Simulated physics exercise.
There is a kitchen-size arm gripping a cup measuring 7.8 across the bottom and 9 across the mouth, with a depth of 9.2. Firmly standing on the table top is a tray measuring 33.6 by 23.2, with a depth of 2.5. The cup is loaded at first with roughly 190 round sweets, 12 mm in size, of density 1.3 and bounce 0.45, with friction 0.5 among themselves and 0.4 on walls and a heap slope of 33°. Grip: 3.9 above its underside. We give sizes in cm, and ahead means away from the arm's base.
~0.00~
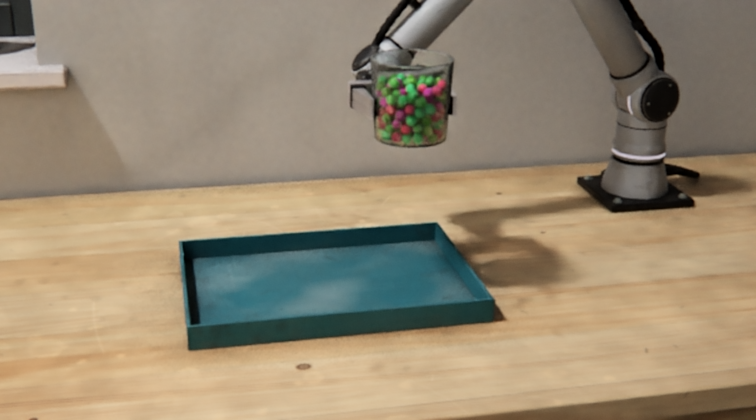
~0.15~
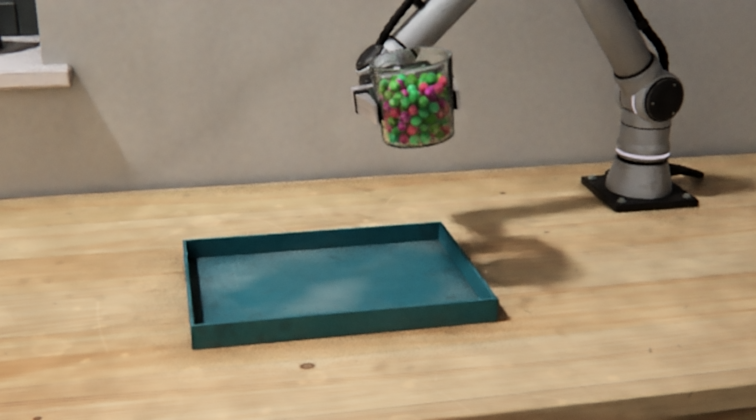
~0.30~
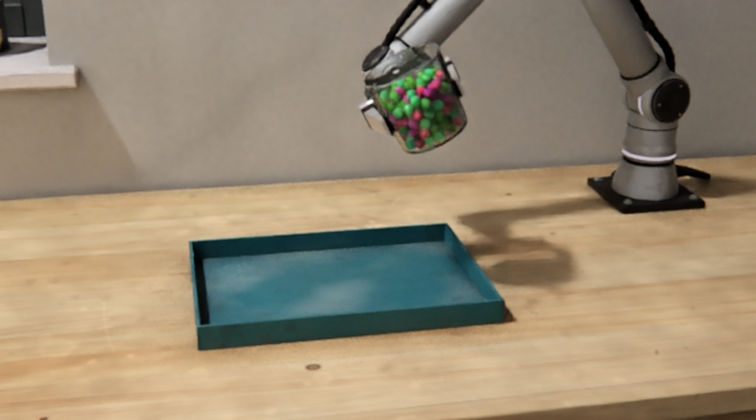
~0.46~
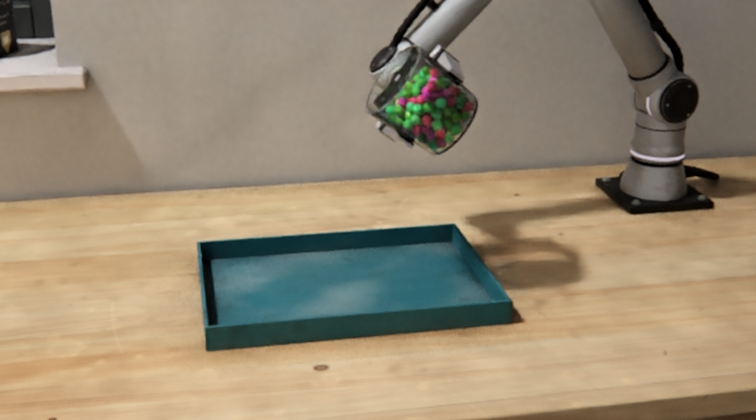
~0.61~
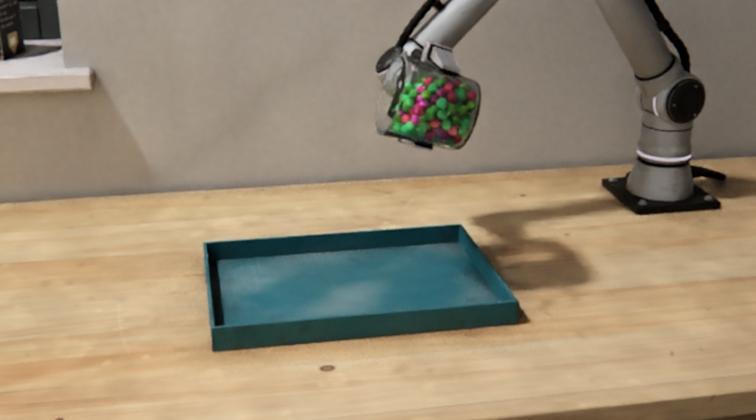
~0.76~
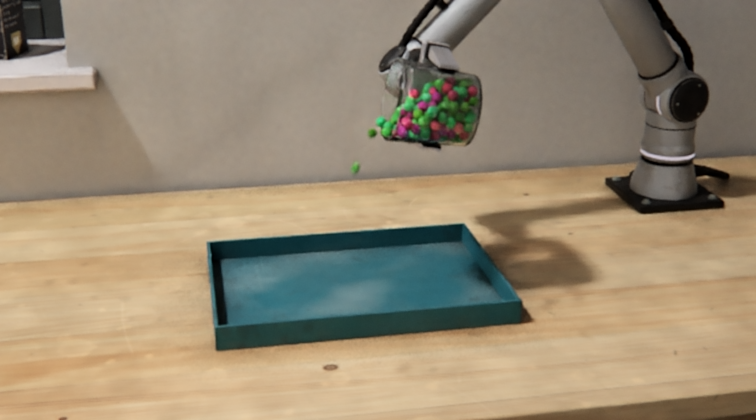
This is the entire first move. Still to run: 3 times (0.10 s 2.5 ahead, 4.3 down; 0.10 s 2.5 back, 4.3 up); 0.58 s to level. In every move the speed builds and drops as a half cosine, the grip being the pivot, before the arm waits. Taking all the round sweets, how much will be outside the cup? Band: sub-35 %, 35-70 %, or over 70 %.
Band: 35-70 %.
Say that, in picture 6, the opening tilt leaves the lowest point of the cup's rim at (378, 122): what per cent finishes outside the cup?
About 20 per cent.
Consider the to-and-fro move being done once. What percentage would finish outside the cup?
About 20 per cent, then.
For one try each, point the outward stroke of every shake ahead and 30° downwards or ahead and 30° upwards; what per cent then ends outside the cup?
Near 60 and 100 percent respectively.
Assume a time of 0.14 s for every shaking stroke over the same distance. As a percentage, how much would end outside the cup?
Estimate: Near 25 per cent.
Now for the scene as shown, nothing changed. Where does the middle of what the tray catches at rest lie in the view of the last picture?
Centre estimate: Around (278, 288).
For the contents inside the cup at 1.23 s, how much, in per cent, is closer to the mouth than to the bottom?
Some 45 percent is in that half.
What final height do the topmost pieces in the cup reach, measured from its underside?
Height at rest: Approx. 7.5 cm.
After 1.23 s, tilted 79° forward, highest piece 23 above the table; 144 in the cup, 27 in the tray, 17 in flight or on a rim.
After 1.70 s, tilted 28° forward, highest piece 26 above the table; 102 in the cup, 76 in the tray, 9 on the table or floor, 1 in flight or on a rim.
After 2.14 s, level, highest piece 26 above the table; 102 in the cup, 77 in the tray, 9 on the table or floor.
After 3.19 s, level, highest piece 26 above the table; 102 in the cup, 77 in the tray, 9 on the table or floor.
In the end, 102 in the cup, 77 in the tray, 9 on the table or floor. That is 46 % outside the cup.
